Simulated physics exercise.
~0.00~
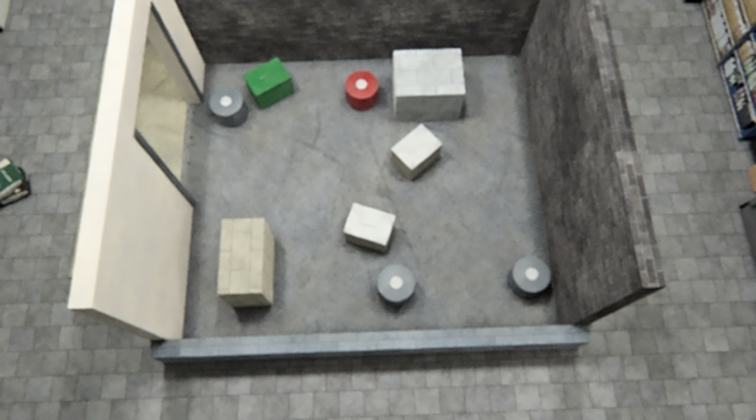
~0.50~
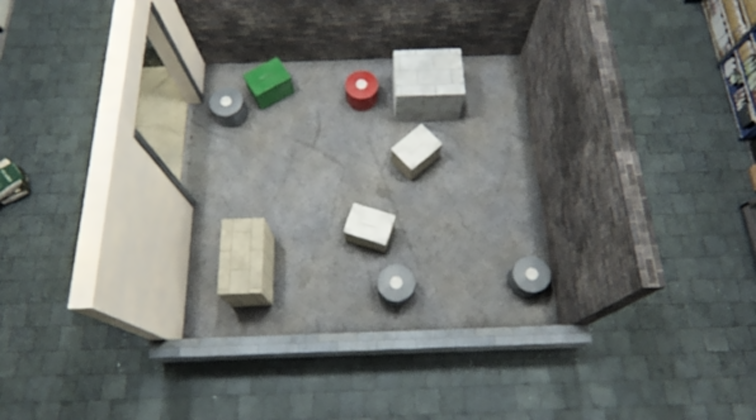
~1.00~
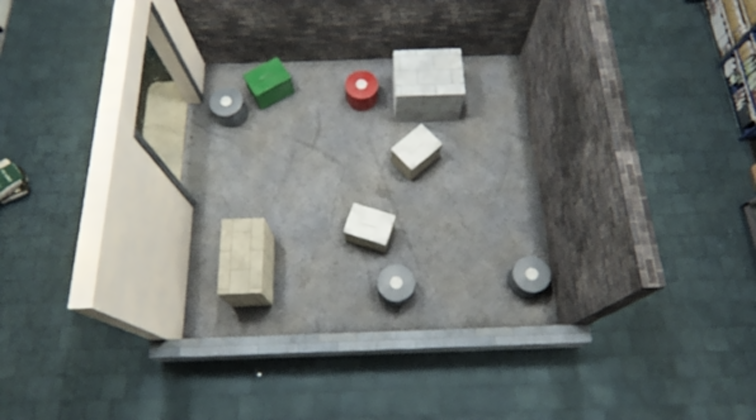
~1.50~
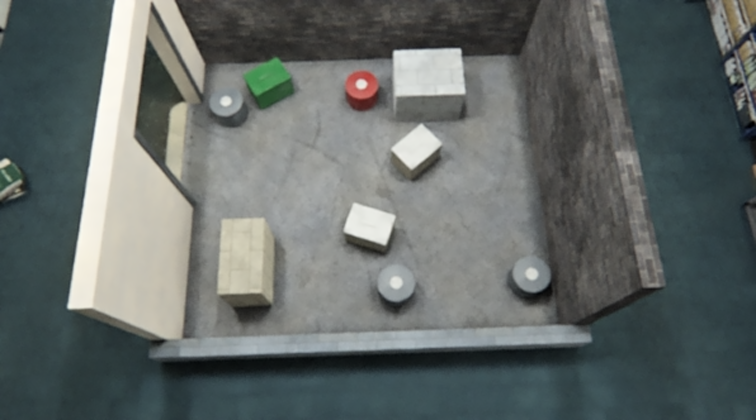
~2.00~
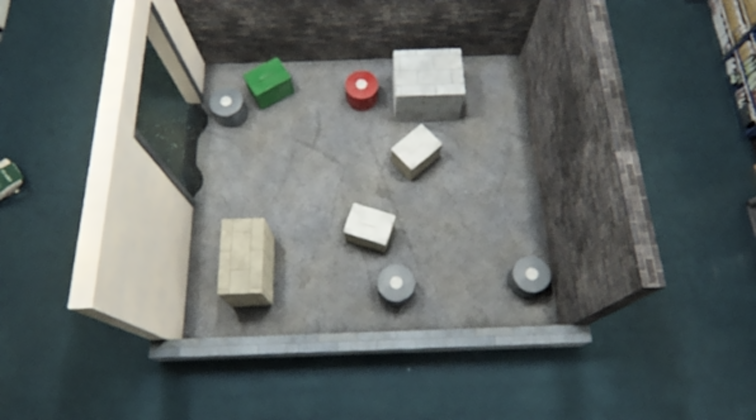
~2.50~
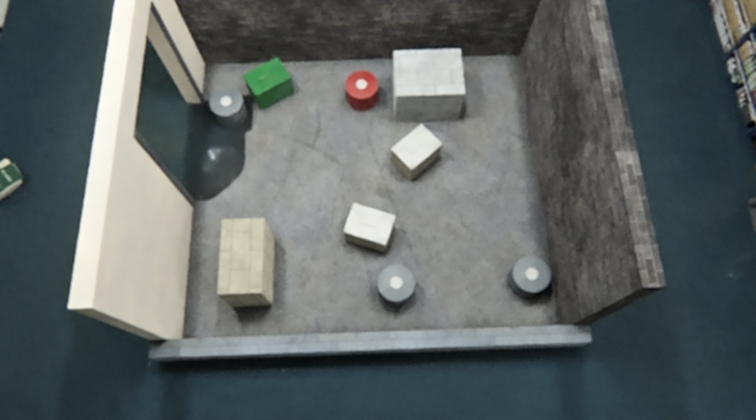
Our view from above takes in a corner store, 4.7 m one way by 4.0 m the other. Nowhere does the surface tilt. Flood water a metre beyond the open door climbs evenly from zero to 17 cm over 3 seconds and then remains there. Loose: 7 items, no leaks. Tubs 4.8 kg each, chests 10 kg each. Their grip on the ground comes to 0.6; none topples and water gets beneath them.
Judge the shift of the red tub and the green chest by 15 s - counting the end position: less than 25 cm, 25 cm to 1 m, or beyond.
By the end, the red tub has crept a modest distance and the green chest has gone a long way.
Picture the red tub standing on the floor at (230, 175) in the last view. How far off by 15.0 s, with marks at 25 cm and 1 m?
Short answer, it is taken a long way.
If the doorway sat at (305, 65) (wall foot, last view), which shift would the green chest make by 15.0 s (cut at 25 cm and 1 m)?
Outcome: The green chest moves far off.
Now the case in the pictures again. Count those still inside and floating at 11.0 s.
The number is 7.
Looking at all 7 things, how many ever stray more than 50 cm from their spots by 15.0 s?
6 in all.
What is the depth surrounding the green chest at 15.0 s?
13 cm, roughly.
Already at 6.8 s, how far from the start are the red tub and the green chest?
Roughly 50 and 100 cm by then.
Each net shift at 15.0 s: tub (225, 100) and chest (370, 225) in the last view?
They've ended up 60 cm and 150 cm away, in that order.
After 3.5 s the red tub is near (362, 85), 0.0 m from its start, aground; the green chest is near (267, 76), 0.0 m from its start, aground; 0 afloat.
After 6.8 s the red tub is near (376, 56), 0.5 m from its start, afloat; the green chest is near (344, 70), 1.1 m from its start, afloat; 3 afloat.
After 11.0 s the red tub is near (379, 55), 0.5 m from its start, afloat; the green chest is near (504, 190), 3.6 m from its start, afloat; 7 afloat.
After 15.0 s the red tub is near (370, 55), 0.4 m from its start, afloat; the green chest is near (527, 198), 3.9 m from its start, afloat; 7 afloat.
